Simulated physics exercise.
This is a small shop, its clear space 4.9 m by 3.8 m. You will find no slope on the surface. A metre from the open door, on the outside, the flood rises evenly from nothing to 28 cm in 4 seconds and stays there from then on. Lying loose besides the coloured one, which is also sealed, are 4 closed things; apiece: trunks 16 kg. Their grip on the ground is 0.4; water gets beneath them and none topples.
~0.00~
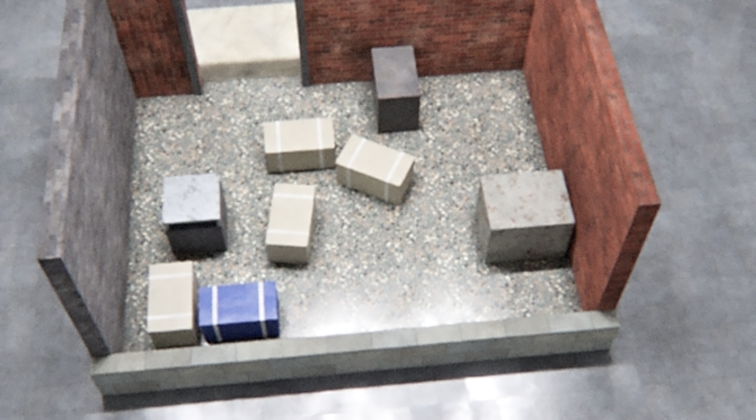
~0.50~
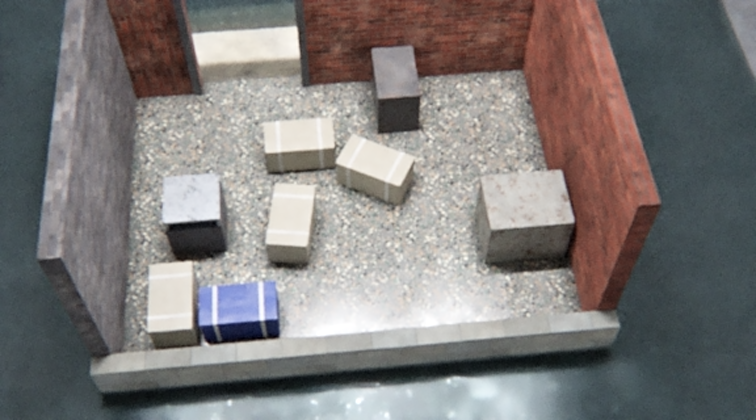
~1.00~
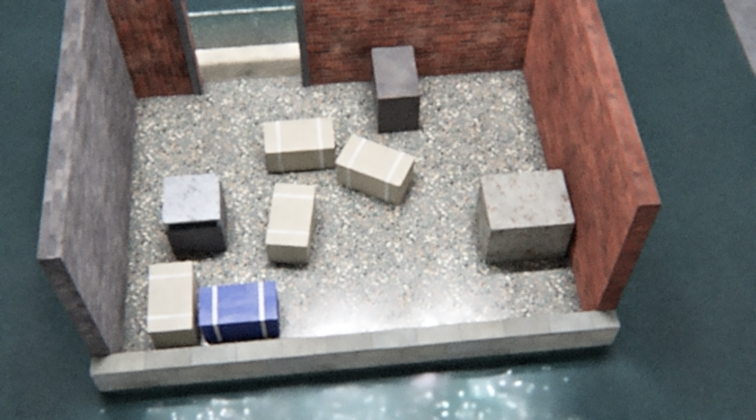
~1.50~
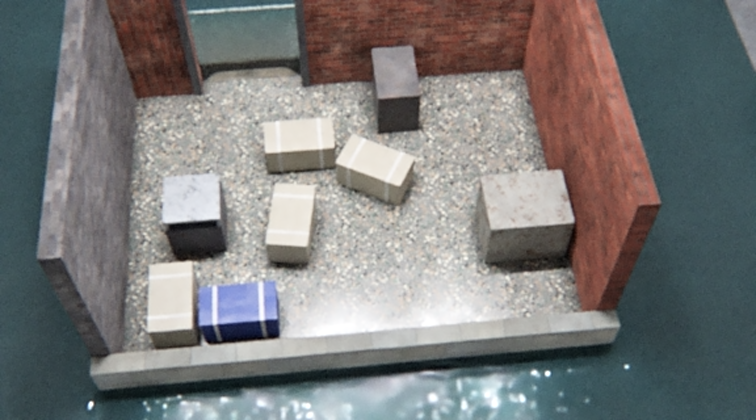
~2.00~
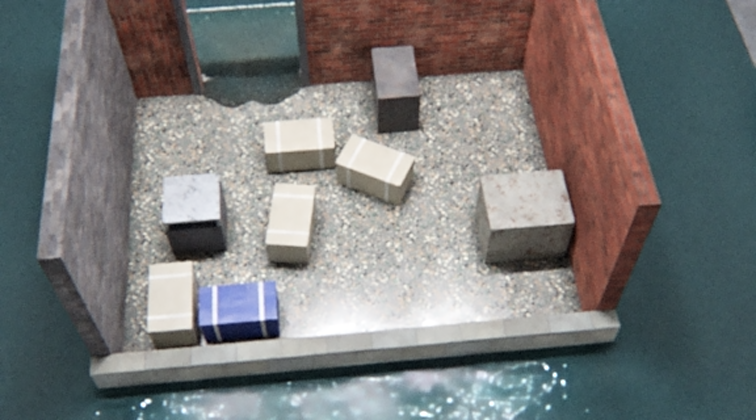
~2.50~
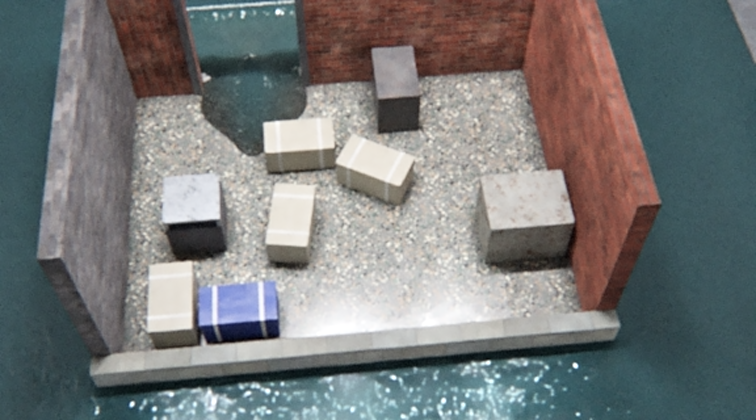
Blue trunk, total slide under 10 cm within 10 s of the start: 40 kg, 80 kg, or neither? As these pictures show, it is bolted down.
80 kg.
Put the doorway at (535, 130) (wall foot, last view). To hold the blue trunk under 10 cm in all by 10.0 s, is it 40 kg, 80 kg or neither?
If so, then only the second option works.
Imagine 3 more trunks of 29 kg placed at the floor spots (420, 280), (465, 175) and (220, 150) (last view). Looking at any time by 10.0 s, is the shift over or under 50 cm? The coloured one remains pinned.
In that order: Beyond it, within it, beyond it.
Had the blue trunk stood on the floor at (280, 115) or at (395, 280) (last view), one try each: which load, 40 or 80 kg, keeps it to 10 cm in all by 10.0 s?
Going in order: Neither weight works, heavier weight required.
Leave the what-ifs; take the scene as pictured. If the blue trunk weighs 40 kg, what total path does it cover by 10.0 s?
Roughly 100 cm.
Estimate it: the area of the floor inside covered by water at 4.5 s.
7.0 m2.
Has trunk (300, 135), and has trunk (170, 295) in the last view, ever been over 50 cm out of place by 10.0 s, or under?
Respectively: Threshold exceeded and threshold not reached.
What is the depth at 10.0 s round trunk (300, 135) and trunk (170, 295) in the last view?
Some 18 cm at the first, some 15 cm at the second.
After 3.5 s the blue trunk would be 0 cm from its start with 40 kg and 0 cm from its start with 80 kg; 0 cm of water round it then.
After 4.5 s the blue trunk would be 0 cm from its start with 40 kg and 0 cm from its start with 80 kg; 4 cm of water round it then.
After 7.0 s the blue trunk would be 23 cm from its start with 40 kg and 0 cm from its start with 80 kg; 10 cm of water round it then.
After 10.0 s the blue trunk would be 40 cm from its start with 40 kg and 0 cm from its start with 80 kg; 16 cm of water round it then.
